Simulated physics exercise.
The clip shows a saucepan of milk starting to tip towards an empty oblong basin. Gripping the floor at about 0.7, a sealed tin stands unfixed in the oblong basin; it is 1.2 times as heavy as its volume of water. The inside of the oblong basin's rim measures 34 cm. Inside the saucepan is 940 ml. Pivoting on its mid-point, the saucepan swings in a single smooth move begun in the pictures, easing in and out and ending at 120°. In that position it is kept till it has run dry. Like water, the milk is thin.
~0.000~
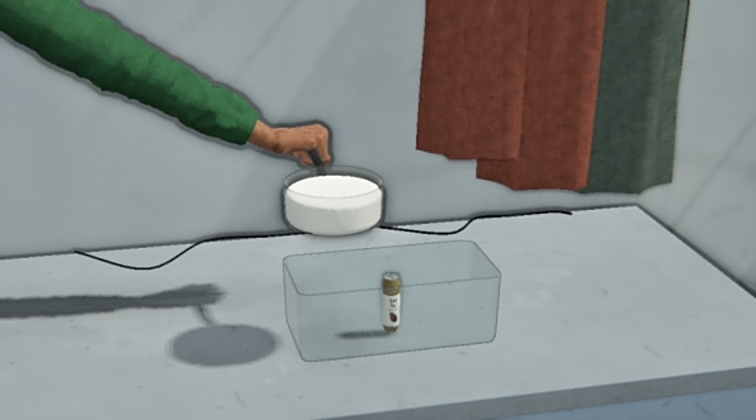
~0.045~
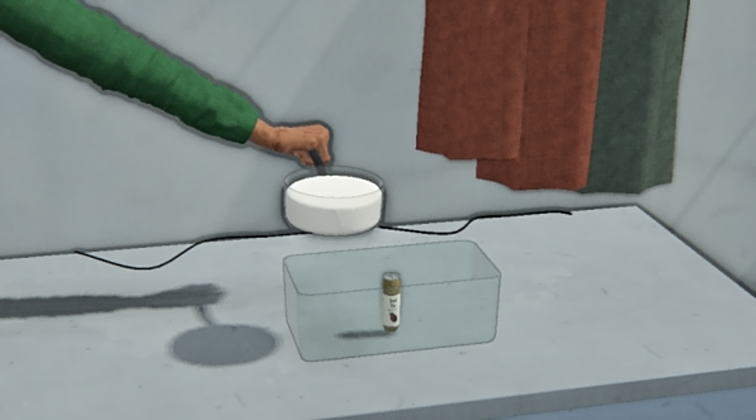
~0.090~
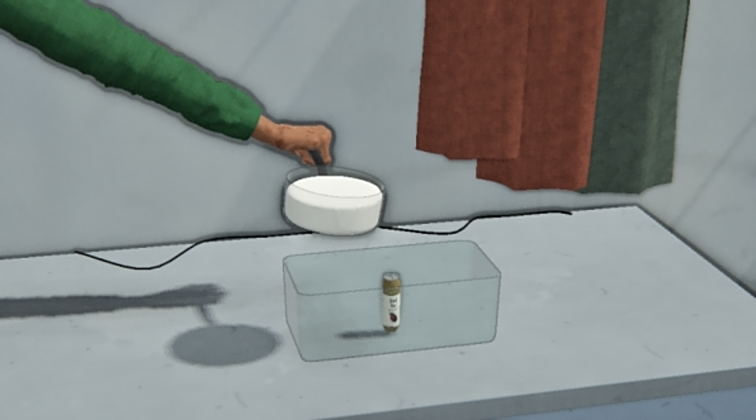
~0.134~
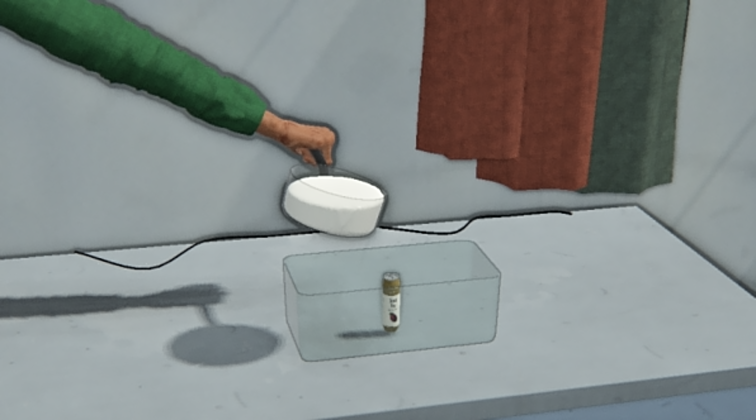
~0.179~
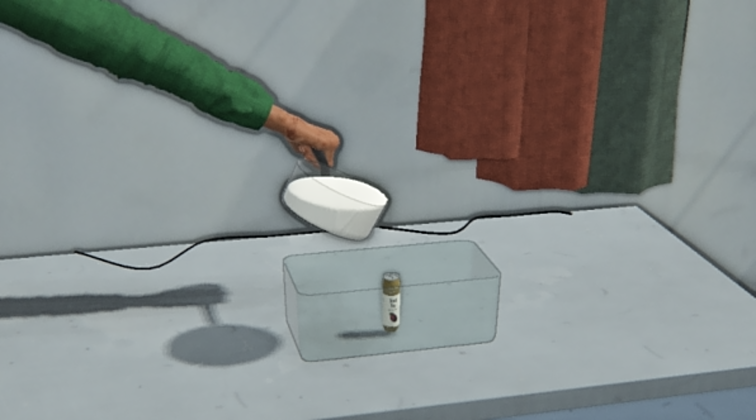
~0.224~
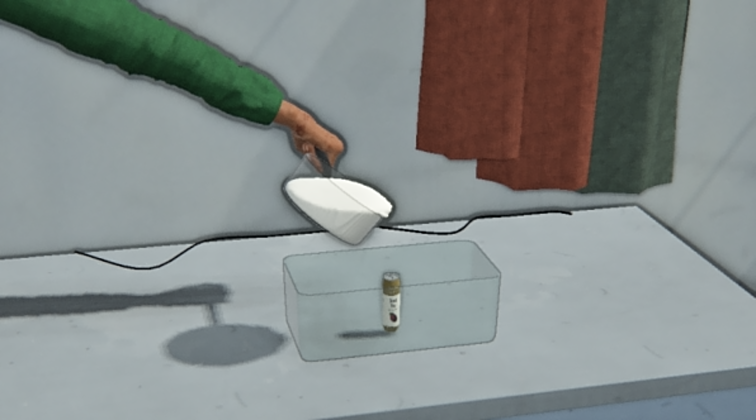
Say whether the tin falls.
It's going to stay vertical.
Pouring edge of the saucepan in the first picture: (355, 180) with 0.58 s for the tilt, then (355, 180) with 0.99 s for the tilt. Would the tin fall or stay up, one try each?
Trial 1 - tin tips; trial 2 - tin tips.
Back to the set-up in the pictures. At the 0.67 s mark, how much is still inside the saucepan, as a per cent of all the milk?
What remains is about 1 percent of it all.
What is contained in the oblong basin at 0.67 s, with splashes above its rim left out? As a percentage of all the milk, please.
My estimate is about 94 percent.
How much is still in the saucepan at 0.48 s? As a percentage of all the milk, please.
Close to 10 in a hundred.
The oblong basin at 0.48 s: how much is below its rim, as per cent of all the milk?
Estimate - around 64 in a hundred parts.
By 0.48 s the tilt is 112° and 9 per cent is still to pour; the tin stands where it began.
By 0.67 s the tilt is 120° and 1 per cent is still to pour; the tin leans 5°.
By 0.87 s the tilt is 120° and 0 per cent is still to pour; the tin stands 1 cm from where it began.
By 1.08 s the tilt is 120° and 0 per cent is still to pour; the tin leans 4°.
At rest the tin stands 1 cm from where it began.
